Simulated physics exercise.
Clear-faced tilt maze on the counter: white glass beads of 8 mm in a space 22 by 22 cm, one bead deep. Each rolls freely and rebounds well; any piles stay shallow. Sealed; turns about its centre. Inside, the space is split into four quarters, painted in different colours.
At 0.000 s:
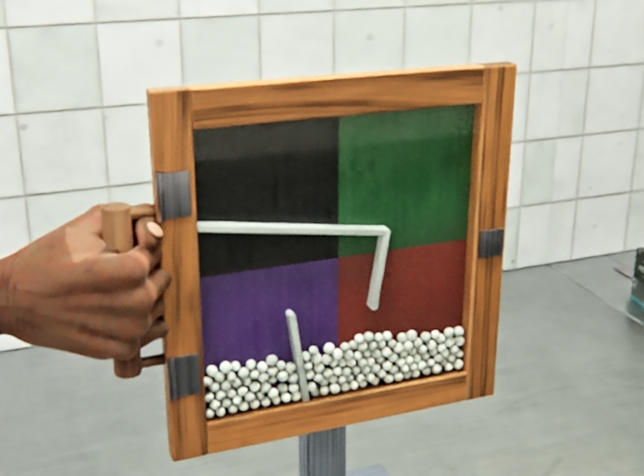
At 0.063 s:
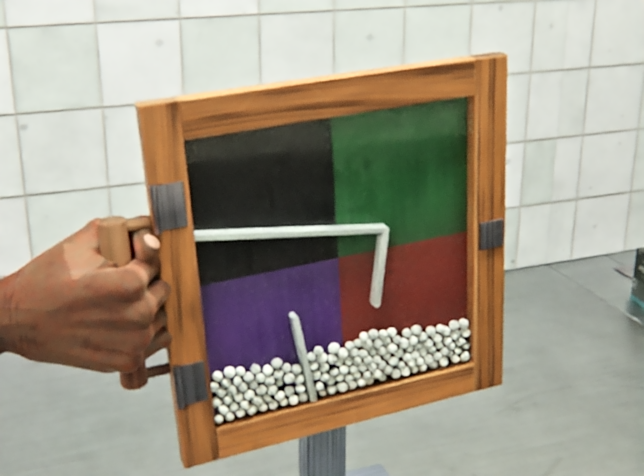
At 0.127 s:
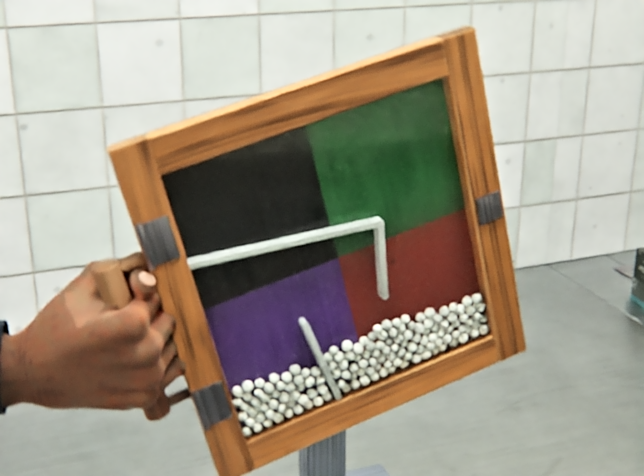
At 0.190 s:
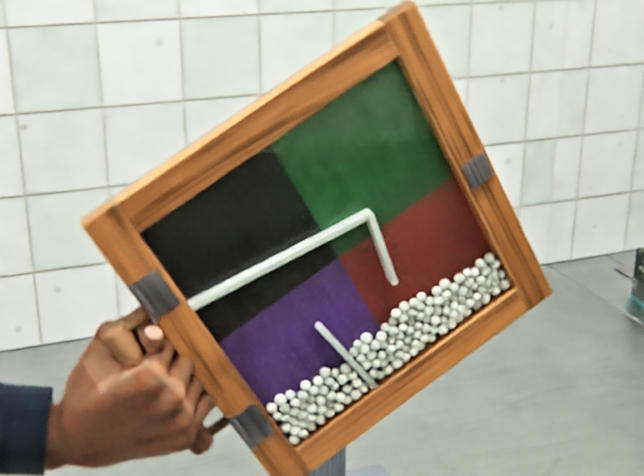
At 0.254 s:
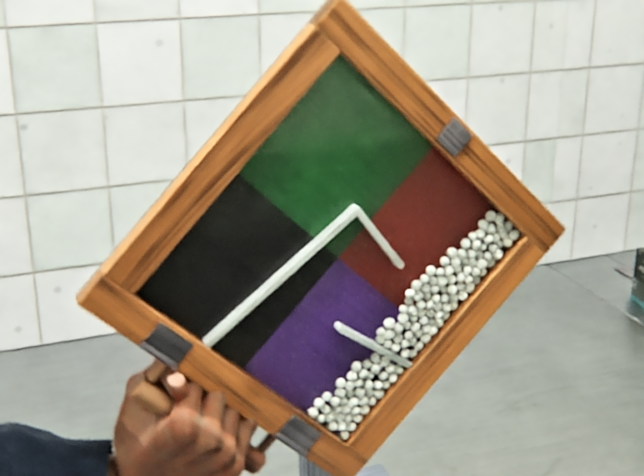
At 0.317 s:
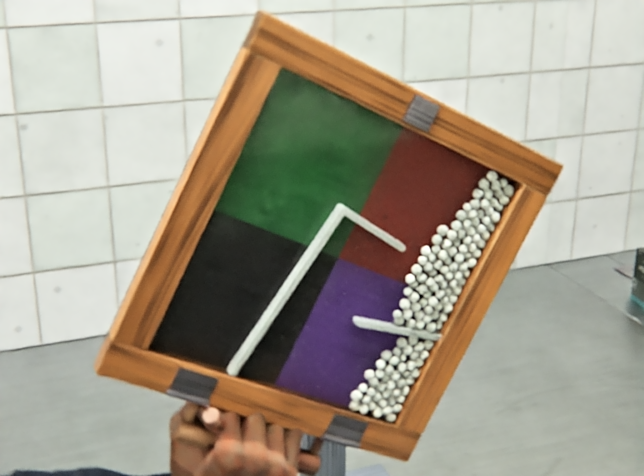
At the start, a hand holds a level wooden-framed, clear-faced maze with white beads lying along its bottom beneath four coloured quarters. The hand turns the frame anticlockwise, slowly then further, until it is steeply tilted, and the beads stay banked along the same side, now at the right.
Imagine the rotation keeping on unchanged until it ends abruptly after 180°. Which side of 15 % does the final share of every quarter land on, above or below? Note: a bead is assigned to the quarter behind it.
Purple quarter above, red quarter below, green quarter below, black quarter above.
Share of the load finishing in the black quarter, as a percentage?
35 %.
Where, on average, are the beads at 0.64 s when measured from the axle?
It sits about 6 cm right and about 1 cm below the axle.
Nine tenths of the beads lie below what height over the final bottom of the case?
That height is around 15 cm.
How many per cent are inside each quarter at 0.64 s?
Purple quarter: 60; red quarter: 5; green quarter: 0; black quarter: 35.
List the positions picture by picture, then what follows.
The first frame shows level, about 140 beads; beads centred (342, 368); top one (359, 339); purple (269, 338), red (403, 315), green (408, 177), black (266, 194).
The second frame shows turned 3° anticlockwise; beads centred (348, 367); top one (364, 337).
The third frame shows turned 14° anticlockwise; beads centred (367, 360); top one (477, 299).
The fourth frame shows turned 29° anticlockwise; beads centred (394, 344); top one (489, 258).
The fifth frame shows turned 46° anticlockwise; beads centred (417, 322); top one (491, 216).
The sixth frame shows turned 62° anticlockwise; beads centred (432, 299); top one (492, 176); purple (366, 344), red (430, 217), green (308, 164), black (241, 301); walls (229, 375) to (400, 246) (hooked), (440, 337) to (358, 322).
After 0.64 s it has turned 145°, the beads' middle is 6 cm right of and 1 cm below the axle; by quarter, purple 60 %, red 5 %, black 35 %.
After 0.85 s it has turned 180°, the beads' middle is 5 cm right of and level with the axle; by quarter, purple 50 %, red 5 %, green 5 %, black 35 %.
At rest by 2.5 s, purple 50 %, red 5 %, green 5 %, black 35 %.
